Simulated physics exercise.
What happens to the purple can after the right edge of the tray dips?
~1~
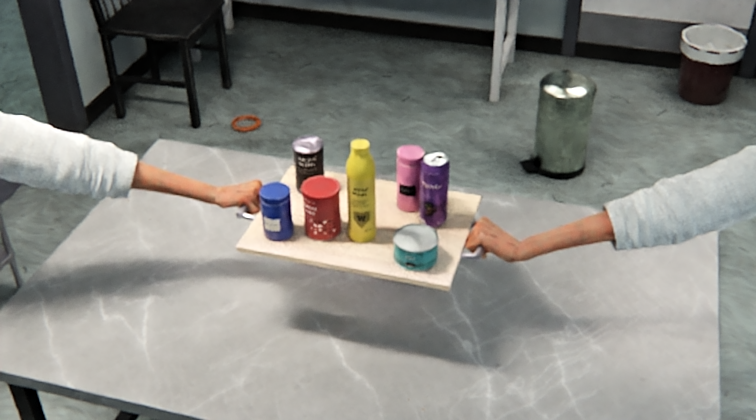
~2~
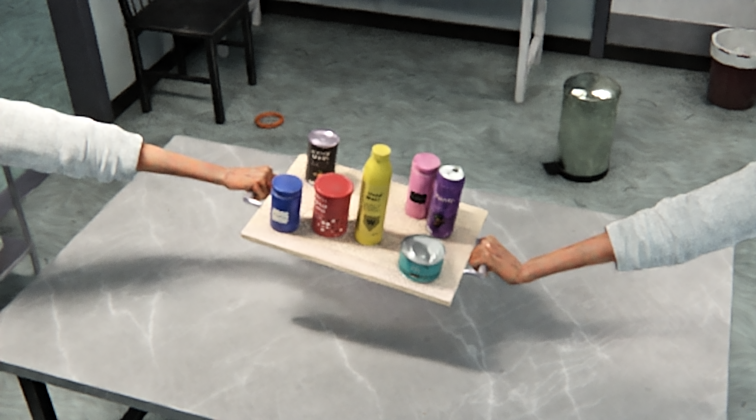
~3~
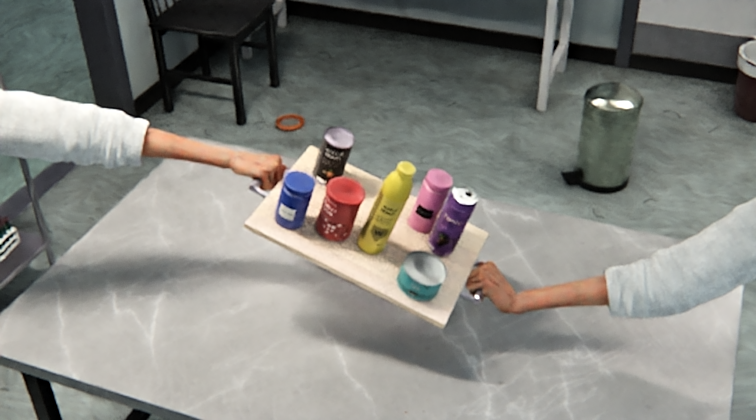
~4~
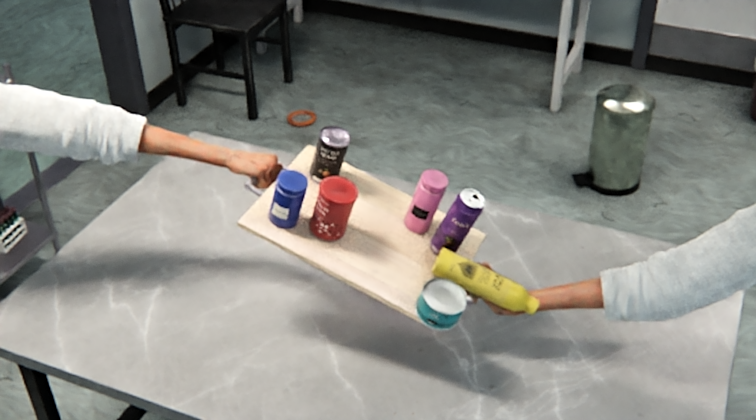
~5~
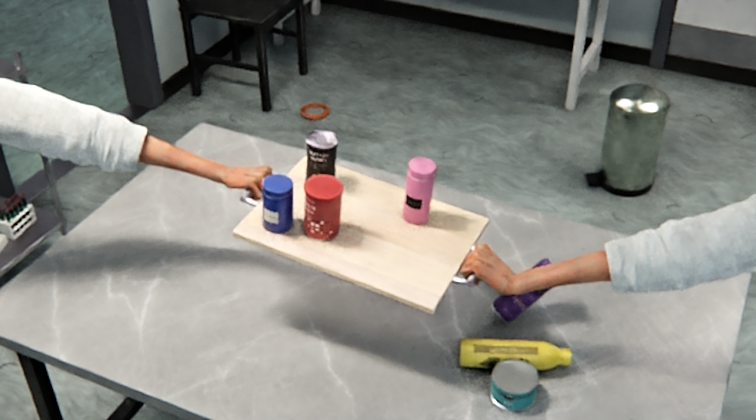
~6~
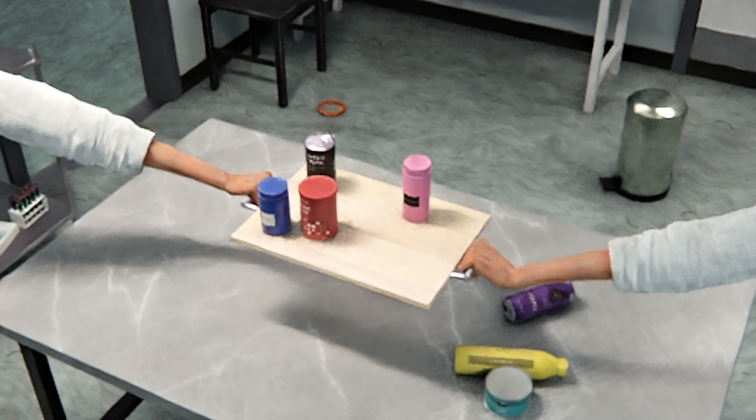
The purple can topples, drops off the right end of the tray and ends up lying on its side on the table.
